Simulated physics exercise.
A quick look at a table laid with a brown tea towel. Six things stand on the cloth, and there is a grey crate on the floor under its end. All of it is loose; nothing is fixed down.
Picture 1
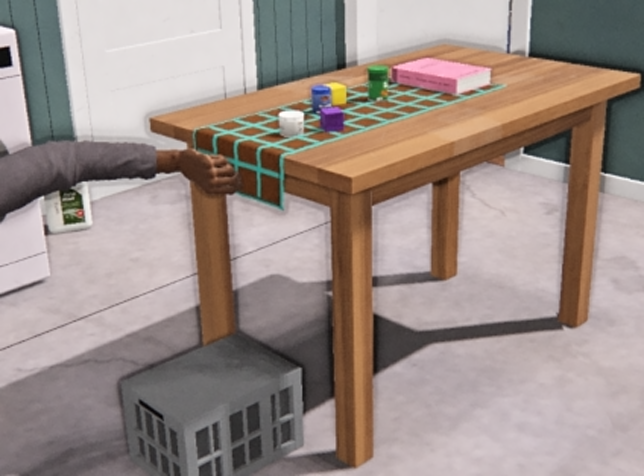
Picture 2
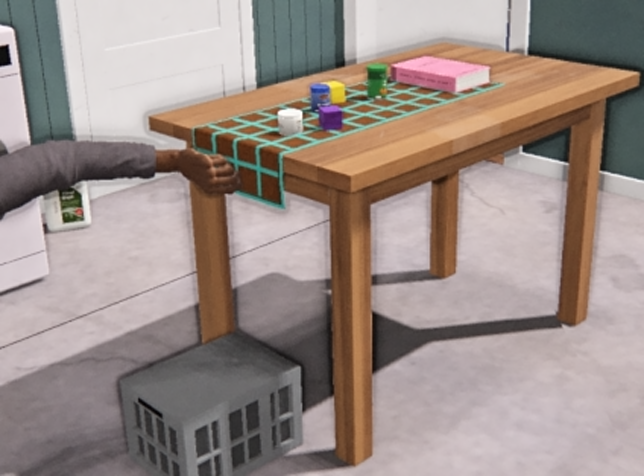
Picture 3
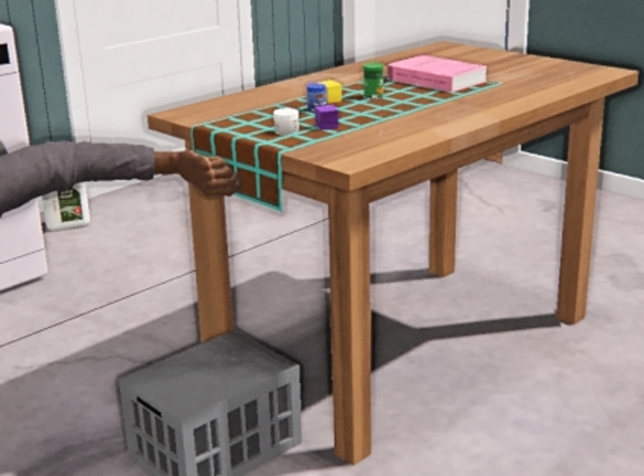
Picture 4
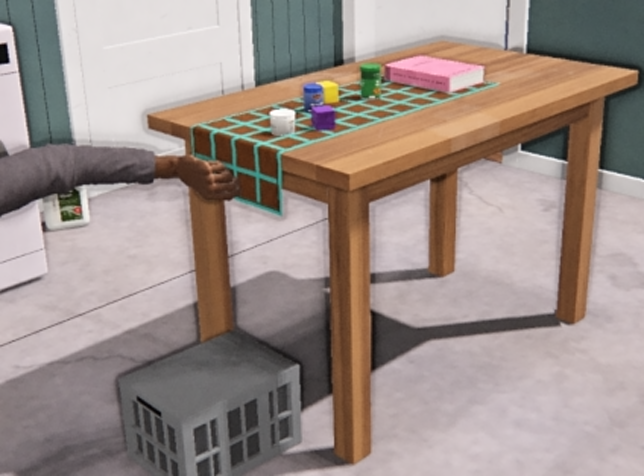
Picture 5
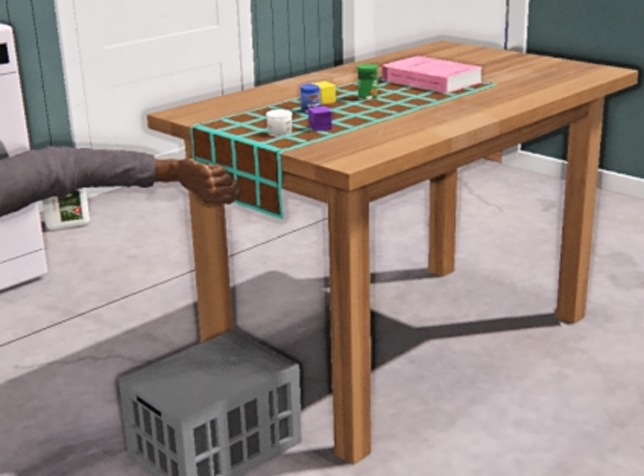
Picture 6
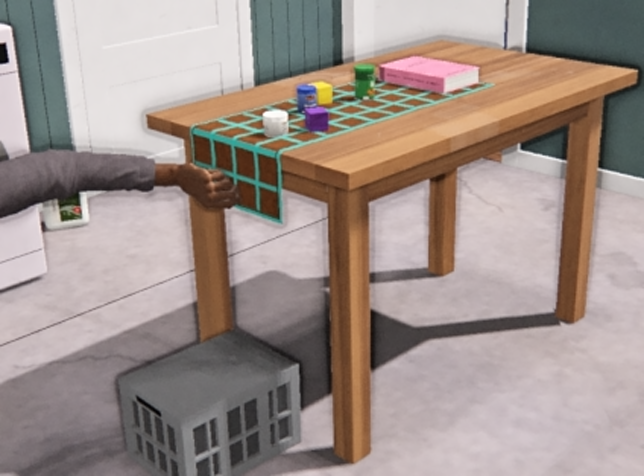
On a wooden table, a hand at the left slowly drawing a brown checked cloth over the edge, pots and pink book shifting along.
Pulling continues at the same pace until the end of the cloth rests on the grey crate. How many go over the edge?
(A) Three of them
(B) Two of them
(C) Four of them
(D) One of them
C.
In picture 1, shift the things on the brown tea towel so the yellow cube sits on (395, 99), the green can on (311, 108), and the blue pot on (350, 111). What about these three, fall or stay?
Short version: Yellow cube stays, green can drops, blue pot drops.
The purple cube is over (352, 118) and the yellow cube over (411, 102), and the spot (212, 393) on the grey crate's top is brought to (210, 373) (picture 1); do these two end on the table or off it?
Result: Purple cube gone, yellow cube still there.
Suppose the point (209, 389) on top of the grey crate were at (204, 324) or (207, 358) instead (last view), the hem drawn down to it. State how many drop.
Going over the edge would be 2 and 3.
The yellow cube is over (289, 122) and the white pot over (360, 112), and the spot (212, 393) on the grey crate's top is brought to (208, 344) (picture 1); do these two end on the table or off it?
So the yellow cube leaves, and the white pot stays there.
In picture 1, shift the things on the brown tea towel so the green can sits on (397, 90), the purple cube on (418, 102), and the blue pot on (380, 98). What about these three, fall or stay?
Result - green can retained; purple cube retained; blue pot retained.
A little later, hem near (241, 306); white pot and purple cube gone.
Next, hem on the crate; white pot, purple cube, blue pot and yellow cube gone.
When it is over, hem on the crate; white pot, purple cube, blue pot and yellow cube gone. The count of fallen things is four.
